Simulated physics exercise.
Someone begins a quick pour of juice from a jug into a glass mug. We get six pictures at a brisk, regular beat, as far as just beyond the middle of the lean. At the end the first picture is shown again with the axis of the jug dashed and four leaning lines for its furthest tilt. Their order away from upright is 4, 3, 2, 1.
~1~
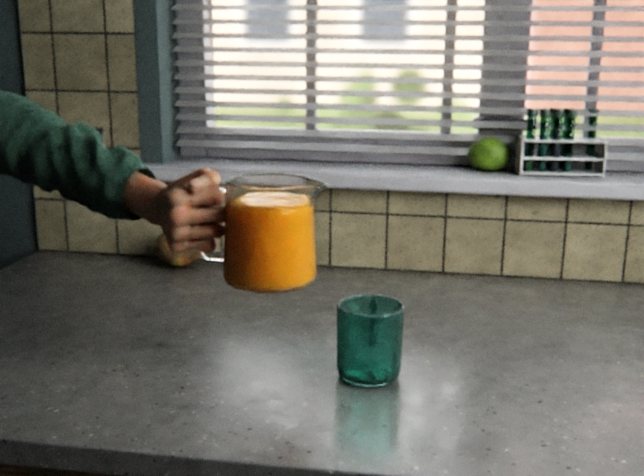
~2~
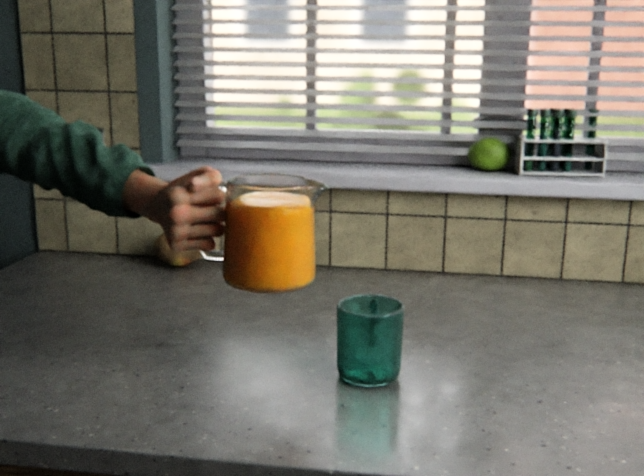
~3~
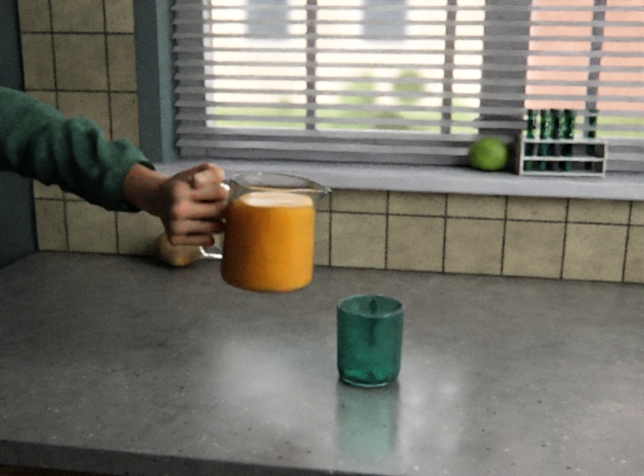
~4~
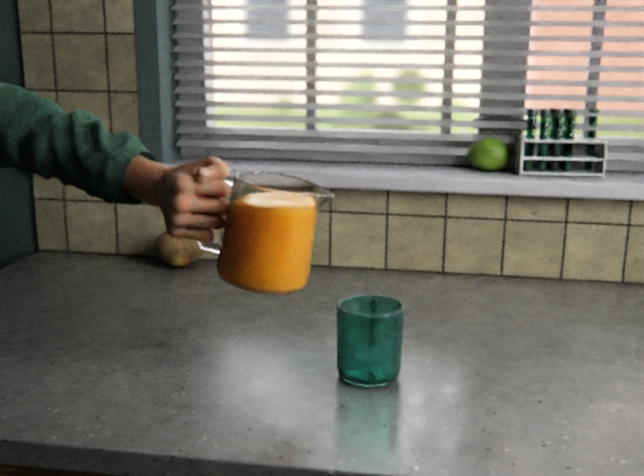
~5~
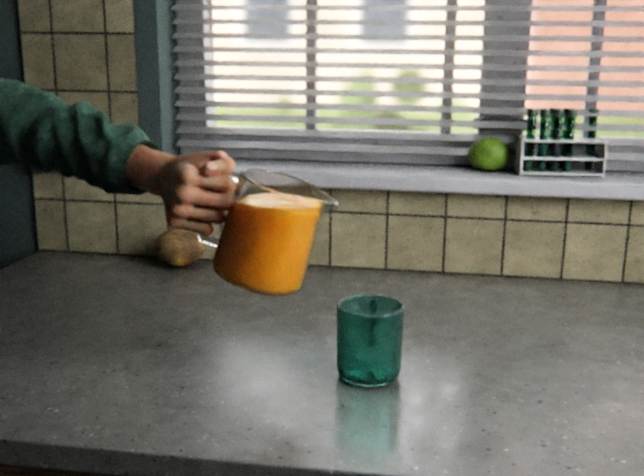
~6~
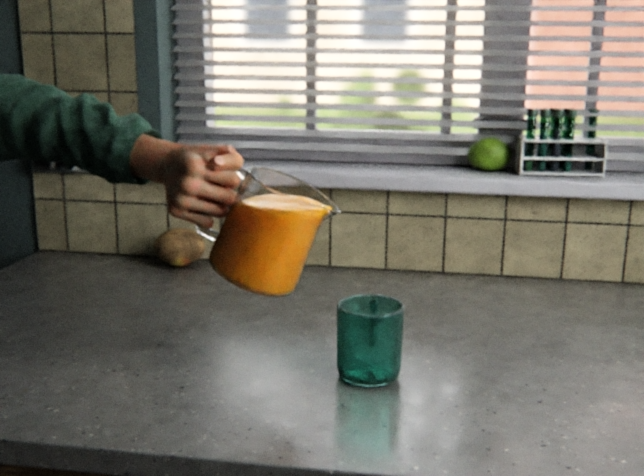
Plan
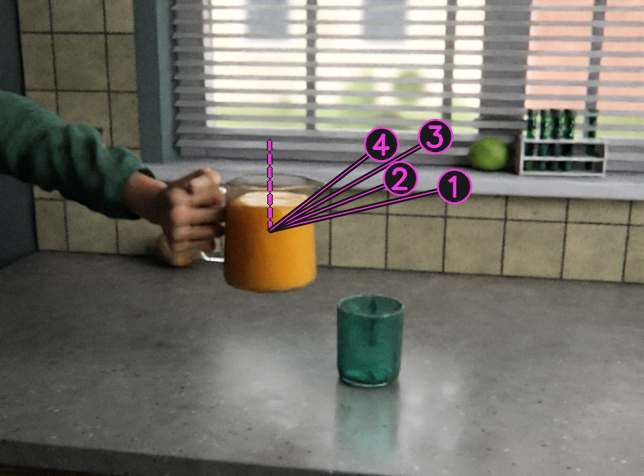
To begin with, a hand in a green sleeve holds a glass jug of orange juice upright above a grey counter, left of an empty green glass mug. The hand then gradually tilts the jug to the right, its lip dipping toward the mug's side, while no juice leaves it.
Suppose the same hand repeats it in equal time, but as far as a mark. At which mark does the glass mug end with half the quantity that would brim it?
The answer is tilt 4.
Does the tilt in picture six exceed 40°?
No, it does not.
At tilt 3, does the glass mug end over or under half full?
Over.
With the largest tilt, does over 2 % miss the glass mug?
Yes, it does.
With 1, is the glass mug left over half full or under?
Over.
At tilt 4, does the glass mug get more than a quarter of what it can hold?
Yes.
On the marked copy, 1 at (438, 190); 2 at (385, 185); 3 at (420, 145); 4 at (367, 155).
Choosing 1, the glass mug ends with about 92 % of what it can hold; 16 % of the juice is spilt.
Choosing 2, the glass mug ends with about 79 % of what it can hold; 9 % of the juice is spilt.
Choosing 3, the glass mug ends with about 70 % of what it can hold.
Choosing 4, the glass mug ends with about 48 % of what it can hold.
